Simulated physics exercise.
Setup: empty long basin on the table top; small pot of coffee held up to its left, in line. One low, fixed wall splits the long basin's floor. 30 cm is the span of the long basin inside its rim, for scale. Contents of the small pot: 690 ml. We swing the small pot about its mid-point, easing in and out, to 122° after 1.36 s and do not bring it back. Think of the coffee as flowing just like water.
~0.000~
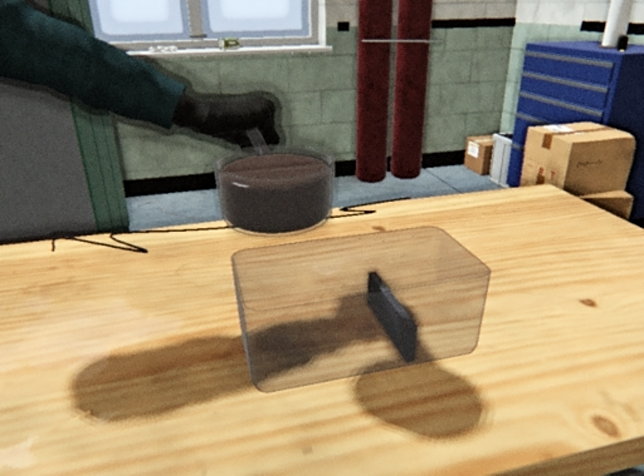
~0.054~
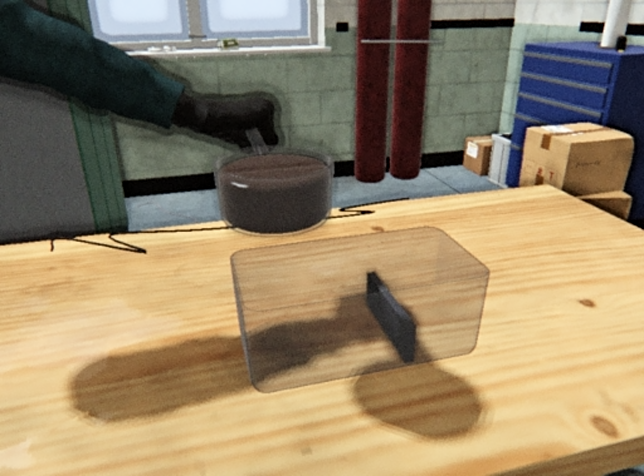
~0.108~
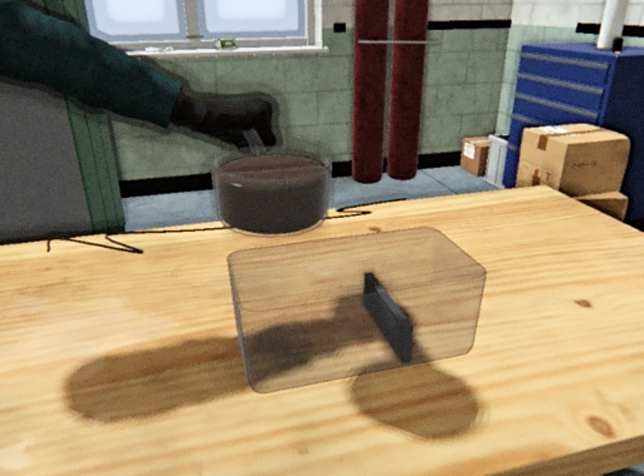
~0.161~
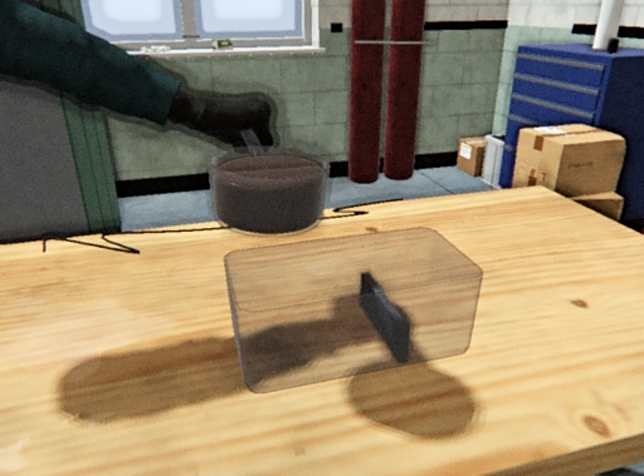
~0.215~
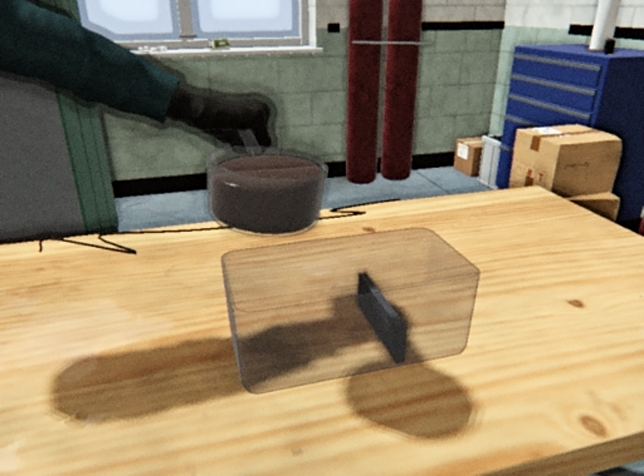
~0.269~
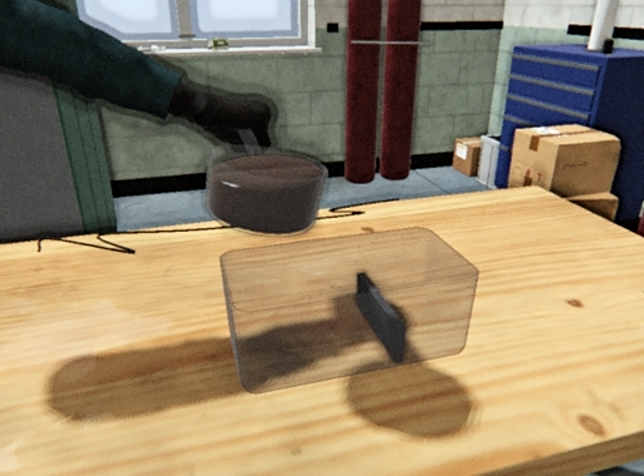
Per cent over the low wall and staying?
18 per cent.
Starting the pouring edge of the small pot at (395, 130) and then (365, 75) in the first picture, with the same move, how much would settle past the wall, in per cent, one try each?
Roughly 85 per cent the first time and 75 per cent the second.
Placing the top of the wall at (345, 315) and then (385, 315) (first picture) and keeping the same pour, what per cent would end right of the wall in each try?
One try each: Around 80 percent and then around 40 percent.
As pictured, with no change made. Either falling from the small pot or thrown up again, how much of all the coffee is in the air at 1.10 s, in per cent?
About 4 percent.
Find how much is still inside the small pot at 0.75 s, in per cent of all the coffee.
Near 44 in a hundred.
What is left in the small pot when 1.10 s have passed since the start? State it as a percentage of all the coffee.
Close to 4 in a hundred.
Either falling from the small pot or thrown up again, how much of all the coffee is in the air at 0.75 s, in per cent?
At that moment, about 30 percent.
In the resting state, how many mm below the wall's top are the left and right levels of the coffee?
Left roughly 36 mm; right roughly 46 mm.
By 0.75 s the tilt is 70° and 44 per cent is still to pour, 21 is left of the wall and 6 right of it.
By 1.10 s the tilt is 111° and 4 per cent is still to pour, 75 is left of the wall and 17 right of it.
By 1.46 s the tilt is 122° and 0 per cent is still to pour, 81 is left of the wall and 18 right of it.
By 1.86 s the tilt is 122° and 0 per cent is still to pour, 81 is left of the wall and 18 right of it.
At rest 81 per cent lies left of the wall, 18 right of it and 1 outside.
